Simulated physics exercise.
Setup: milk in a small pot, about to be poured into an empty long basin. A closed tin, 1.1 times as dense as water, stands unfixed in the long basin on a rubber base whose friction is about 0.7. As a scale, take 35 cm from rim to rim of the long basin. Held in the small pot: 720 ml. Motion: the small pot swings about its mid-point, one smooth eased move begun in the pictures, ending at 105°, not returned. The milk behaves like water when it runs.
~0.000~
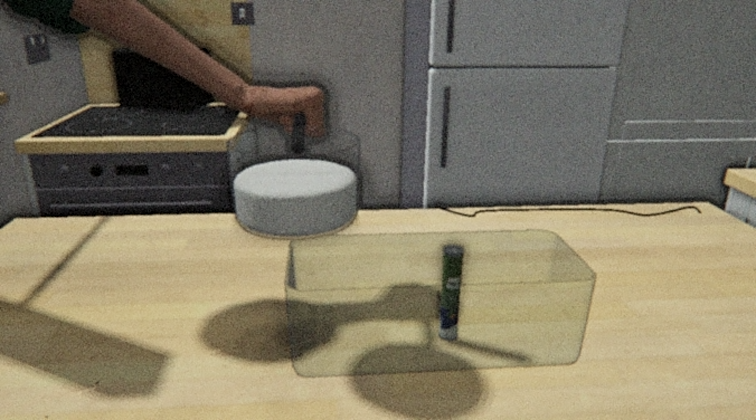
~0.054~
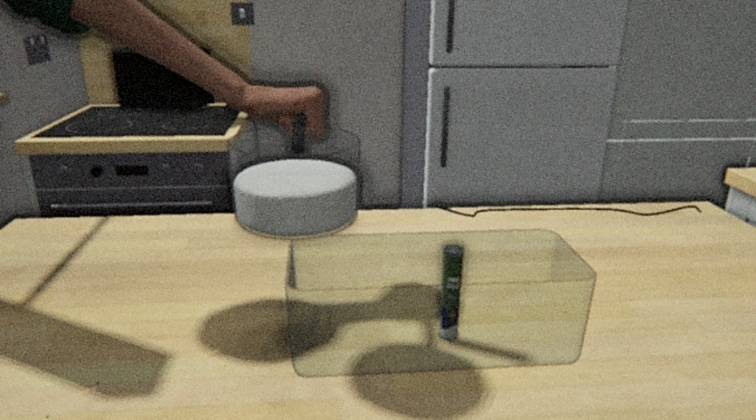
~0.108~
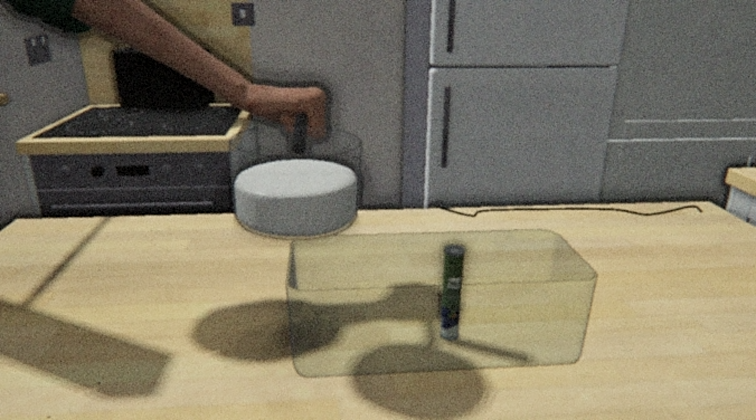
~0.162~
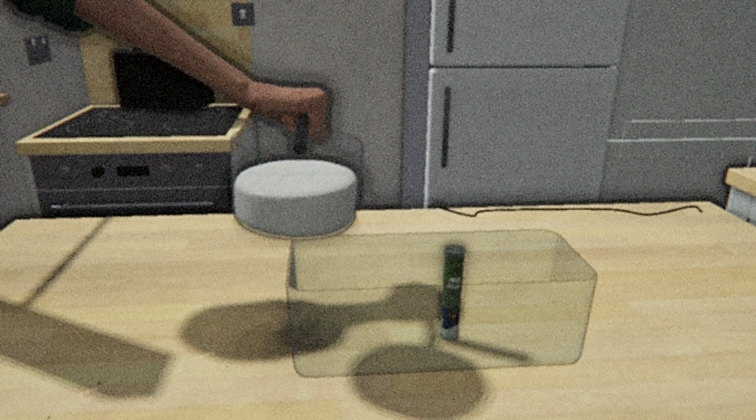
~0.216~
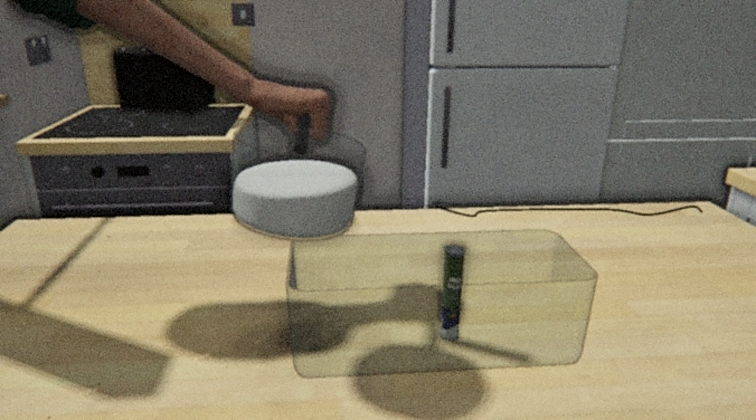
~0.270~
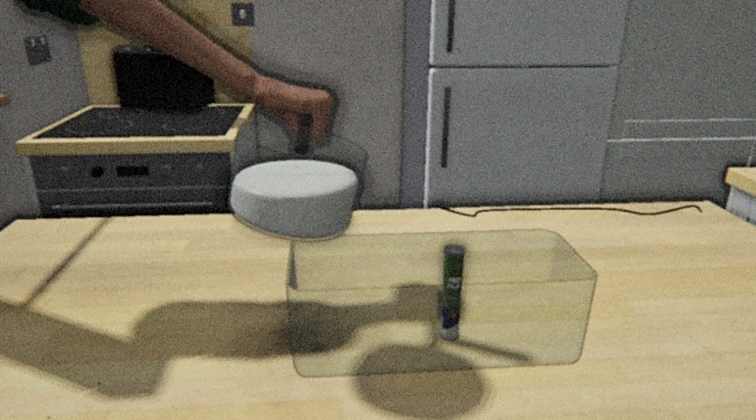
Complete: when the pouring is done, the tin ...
... is still on its feet.
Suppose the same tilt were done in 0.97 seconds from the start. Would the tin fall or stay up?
Outcome - the tin remains standing.
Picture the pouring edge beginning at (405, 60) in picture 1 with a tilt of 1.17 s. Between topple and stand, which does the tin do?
After that, the tin overturns.
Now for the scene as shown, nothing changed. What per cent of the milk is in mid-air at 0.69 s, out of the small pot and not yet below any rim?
Estimate: Some 18 % of the total.
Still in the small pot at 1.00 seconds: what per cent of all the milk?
I'd say some 22 per cent remains.
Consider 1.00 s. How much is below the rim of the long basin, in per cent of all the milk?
Some 68 per cent.
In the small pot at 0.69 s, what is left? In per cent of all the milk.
Around 80 percent.
After 0.69 s the tilt is 67° and 79 per cent is still to pour; the tin stands where it began.
After 1.00 s the tilt is 99° and 22 per cent is still to pour; the tin stands where it began.
After 1.32 s the tilt is 105° and 1 per cent is still to pour; the tin stands where it began.
After 1.67 s the tilt is 105° and 0 per cent is still to pour; the tin stands where it began.
In the end the tin stands where it began.
